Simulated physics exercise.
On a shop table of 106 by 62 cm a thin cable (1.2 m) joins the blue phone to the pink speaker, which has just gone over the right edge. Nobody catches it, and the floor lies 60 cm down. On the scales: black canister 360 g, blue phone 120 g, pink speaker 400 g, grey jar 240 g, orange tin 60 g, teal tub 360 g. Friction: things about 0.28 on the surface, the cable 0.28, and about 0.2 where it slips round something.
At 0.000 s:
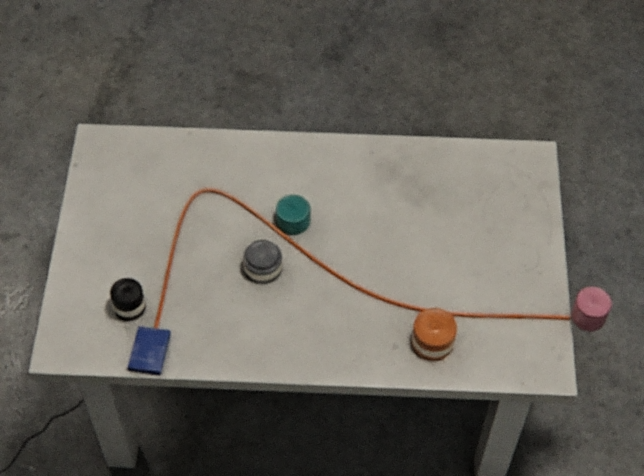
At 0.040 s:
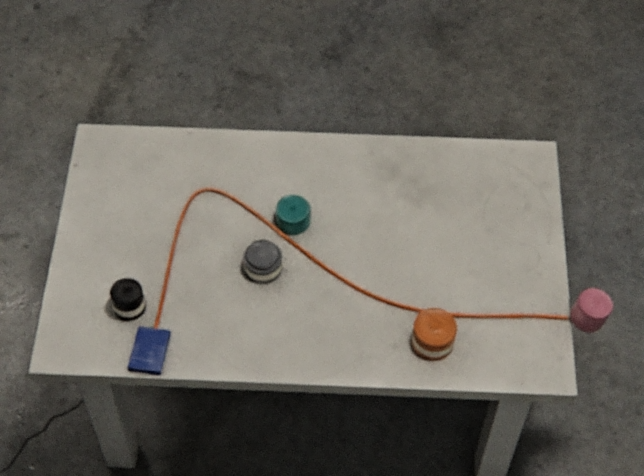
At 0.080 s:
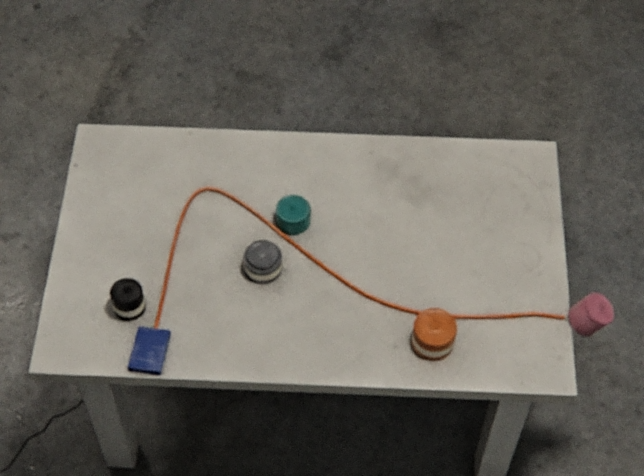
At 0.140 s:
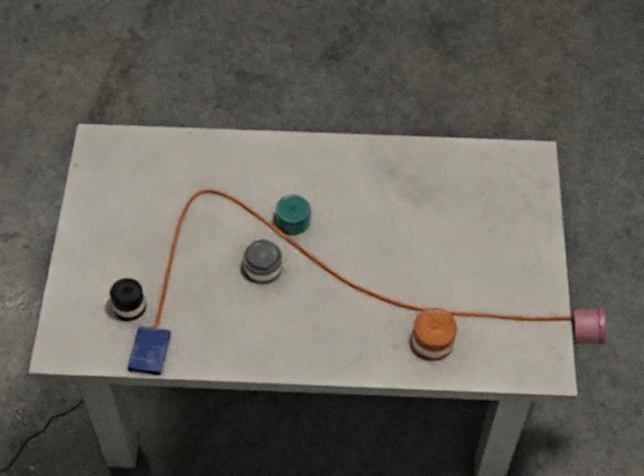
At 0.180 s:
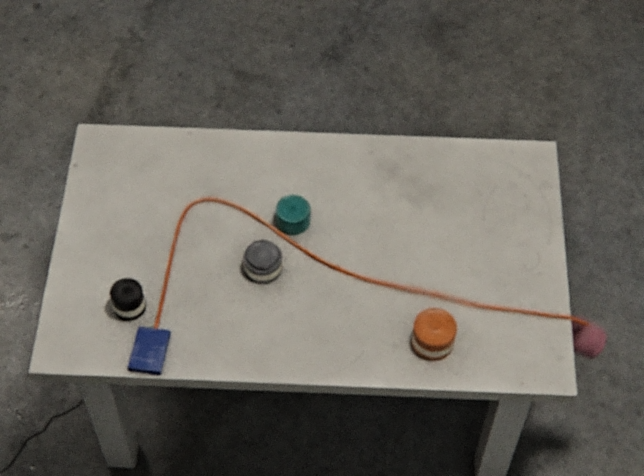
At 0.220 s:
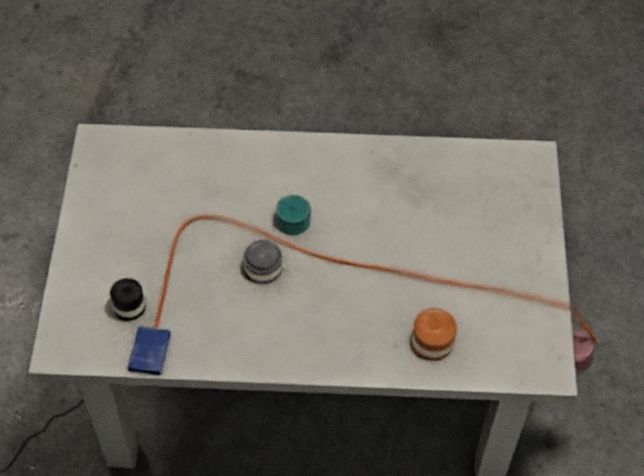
In the video, a pink cylindrical object joined by an orange cord to a blue rectangular object tips and drops beside a white table's right edge, while the cord straightens and slides off the orange tin; the other objects stay still.
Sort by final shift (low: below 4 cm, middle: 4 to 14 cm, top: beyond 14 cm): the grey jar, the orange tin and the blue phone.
Result: Grey jar reaches the top band, orange tin barely shifts, blue phone travels a long way.
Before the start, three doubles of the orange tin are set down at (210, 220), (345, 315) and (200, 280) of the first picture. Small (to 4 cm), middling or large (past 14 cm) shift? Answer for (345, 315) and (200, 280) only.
In turn: Small, large.
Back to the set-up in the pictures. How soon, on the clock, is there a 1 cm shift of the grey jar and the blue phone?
About: Grey jar 0.36 s, blue phone 0.34 s.
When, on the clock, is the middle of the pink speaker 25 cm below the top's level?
That is: 0.30 s.
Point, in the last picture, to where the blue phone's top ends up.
At about (374, 250).
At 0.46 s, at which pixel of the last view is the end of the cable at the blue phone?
Around (255, 274).
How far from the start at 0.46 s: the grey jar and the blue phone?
Grey jar 10 cm, blue phone 20 cm.
At 0.5 s, the cable's tail end at (255, 274); blue phone 22 cm off its start, grey jar 10 cm off its start, pink speaker over the edge.
At 0.7 s, the cable's tail end at (369, 257); blue phone 45 cm off its start, grey jar 22 cm off its start, pink speaker over the edge.
At 1.0 s, the cable's tail end at (397, 260); blue phone 50 cm off its start at (374, 250), grey jar 22 cm off its start at (318, 334), pink speaker over the edge.
At 1.2 s, the cable's tail end at (397, 260); blue phone 50 cm off its start, grey jar 22 cm off its start, pink speaker over the edge.
At 2.4 s, the cable's tail end at (397, 260); blue phone 50 cm off its start at (374, 250), grey jar 22 cm off its start at (318, 334), orange tin 0 cm off its start at (436, 326), pink speaker over the edge.
